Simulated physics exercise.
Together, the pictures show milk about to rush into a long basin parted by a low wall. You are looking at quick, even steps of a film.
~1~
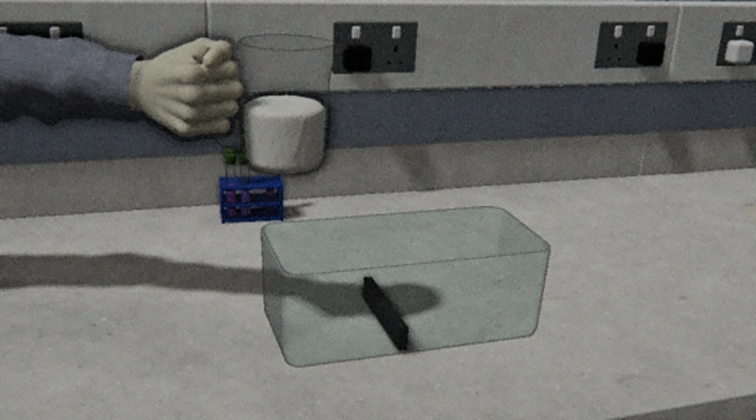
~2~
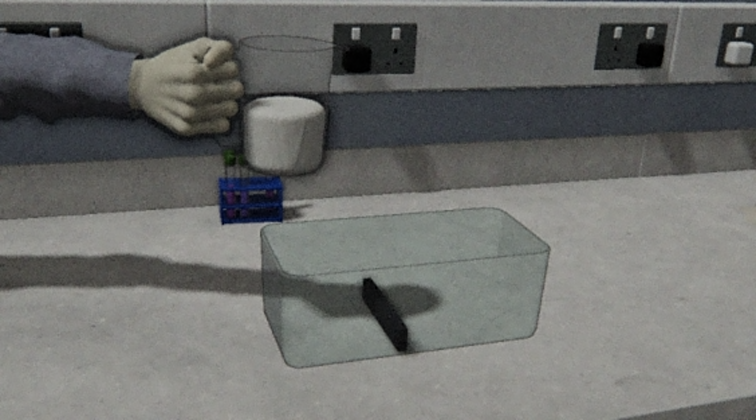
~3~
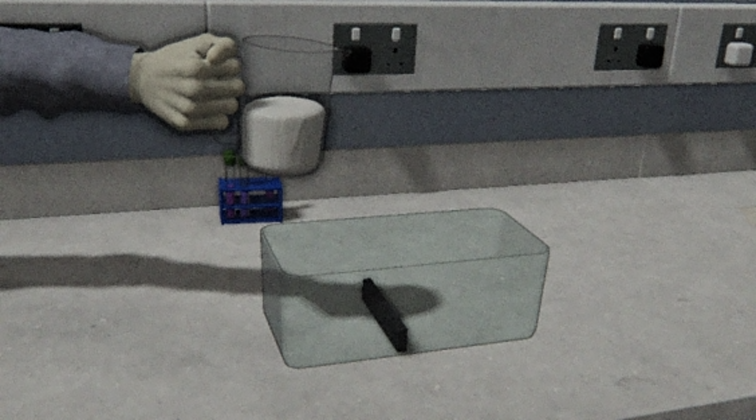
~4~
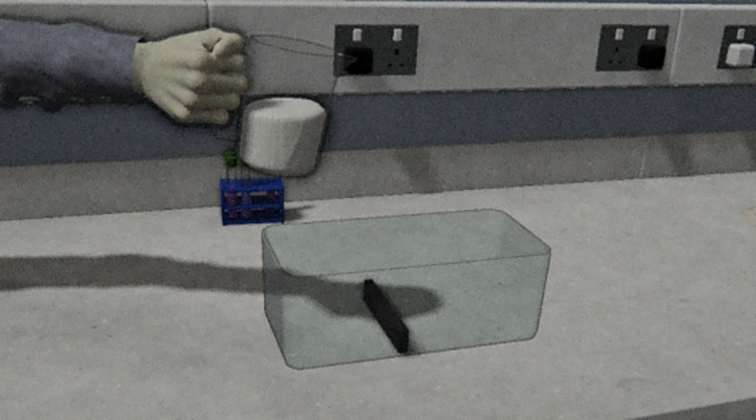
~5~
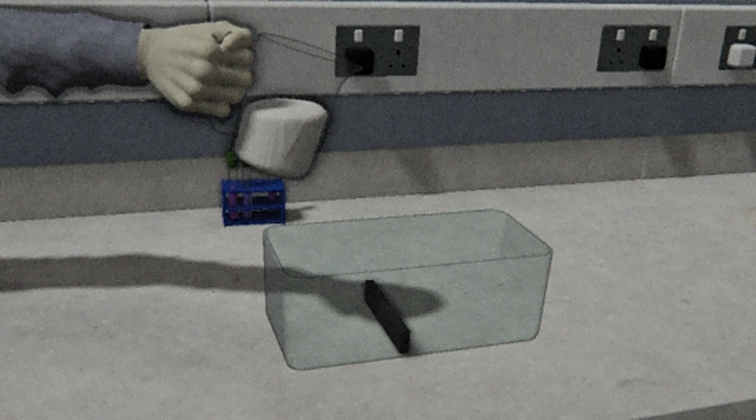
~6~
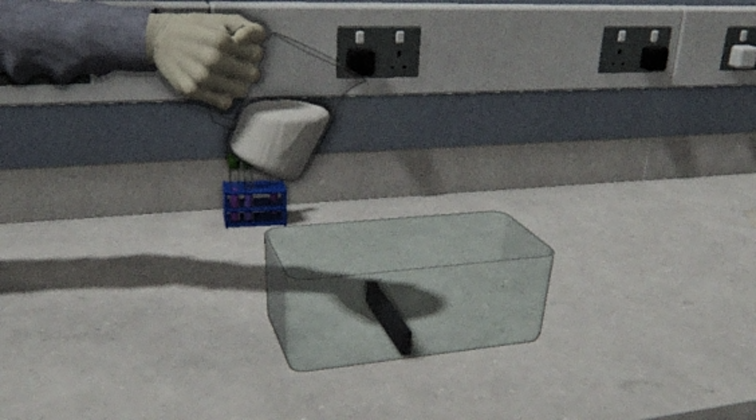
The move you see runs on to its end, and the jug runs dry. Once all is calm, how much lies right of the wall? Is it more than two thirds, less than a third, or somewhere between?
Somewhere between a third and two thirds.
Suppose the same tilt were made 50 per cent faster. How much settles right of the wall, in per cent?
Roughly 25 in a hundred.
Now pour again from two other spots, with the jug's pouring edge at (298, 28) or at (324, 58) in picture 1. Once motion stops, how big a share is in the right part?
10 % and 5 %.
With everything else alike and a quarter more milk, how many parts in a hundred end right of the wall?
It comes to 60 per cent or so.
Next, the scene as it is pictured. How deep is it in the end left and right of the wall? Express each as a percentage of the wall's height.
30 left, 20 right, give or take.
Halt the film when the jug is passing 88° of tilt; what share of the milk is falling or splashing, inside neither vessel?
Around 10 %.
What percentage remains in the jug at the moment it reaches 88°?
Near 90 in a hundred still remains.
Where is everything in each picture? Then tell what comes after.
In the first picture, tilt 0°; pouring edge (347, 44); surface from (244, 105) to (322, 103); the long basin's rim runs from (272, 250) to (526, 228); the wall's top is at (385, 302).
In the second picture, tilt 1°; pouring edge (348, 46); surface from (244, 107) to (321, 104).
In the third picture, tilt 4°; pouring edge (351, 50); surface from (244, 108) to (322, 104).
In the fourth picture, tilt 9°; pouring edge (356, 57); surface from (244, 109) to (323, 105).
In the fifth picture, tilt 16°; pouring edge (362, 66); surface from (244, 110) to (325, 106).
In the sixth picture, tilt 24°; pouring edge (367, 79); surface from (243, 111) to (328, 107).
A moment on, the jug is tipped on its side and 89 per cent is still to pour, 0 is left of the wall and 0 right of it.
Next, the jug is tipped right over and 14 per cent is still to pour, 26 is left of the wall and 40 right of it.
Then the jug is tipped right over and 0 per cent is still to pour, 51 is left of the wall and 48 right of it.
Later the jug is tipped right over and 0 per cent is still to pour, 50 is left of the wall and 49 right of it.
In the end 50 per cent lies left of the wall, 49 right of it and 1 outside.
